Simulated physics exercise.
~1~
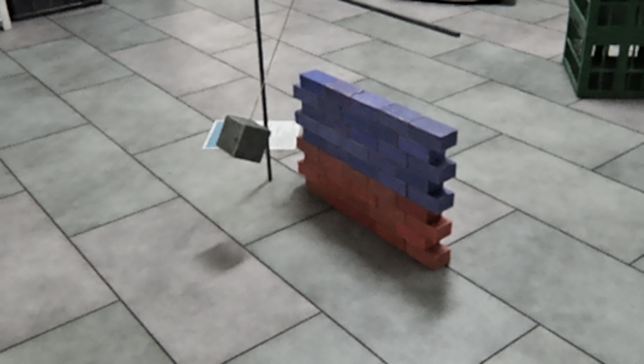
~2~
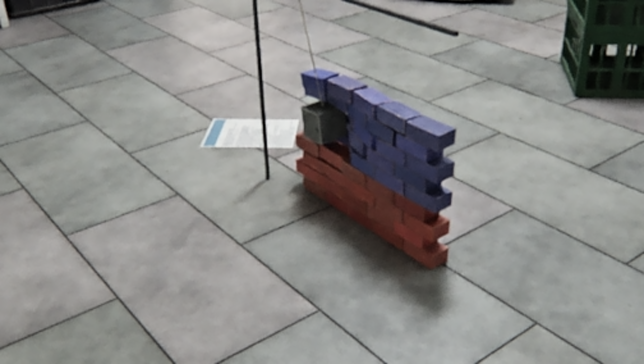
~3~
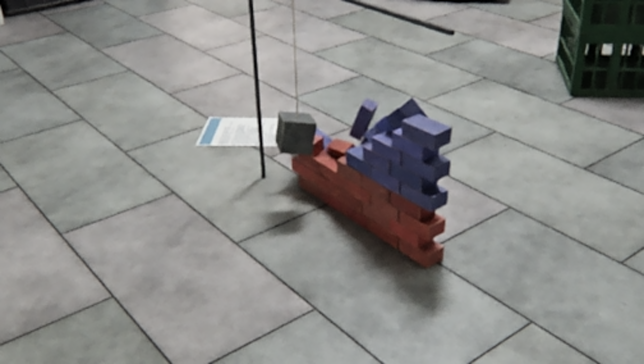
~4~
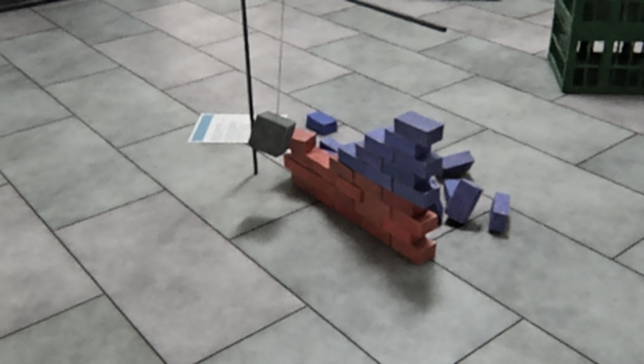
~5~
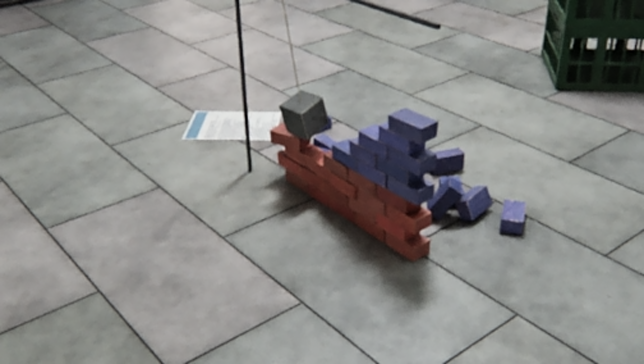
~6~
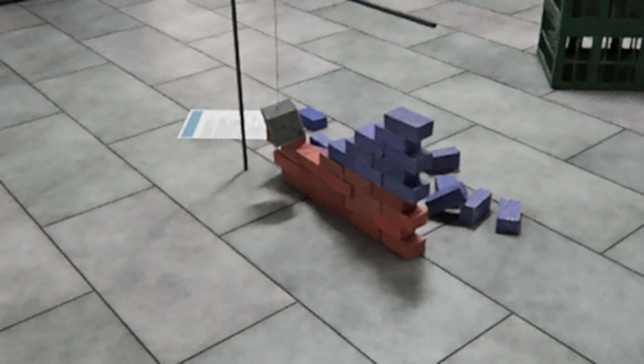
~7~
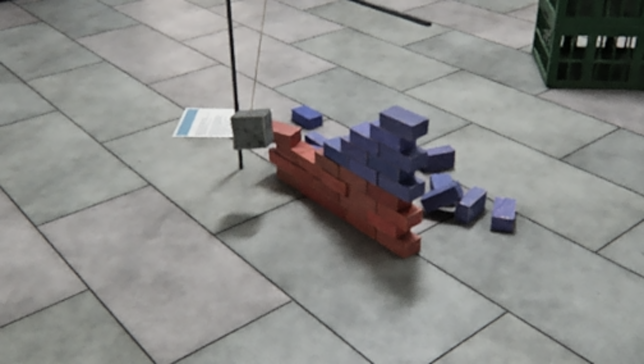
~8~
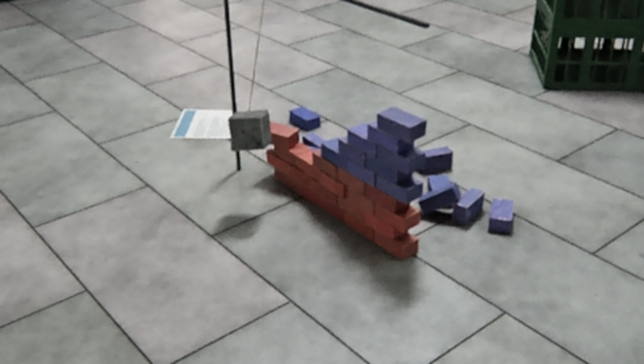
A grey block hanging on a line swung right into a wall of blue and red toy blocks, knocking many of the blue ones off behind it, then swung back left, leaving the mostly red lower part and a jagged blue section standing.
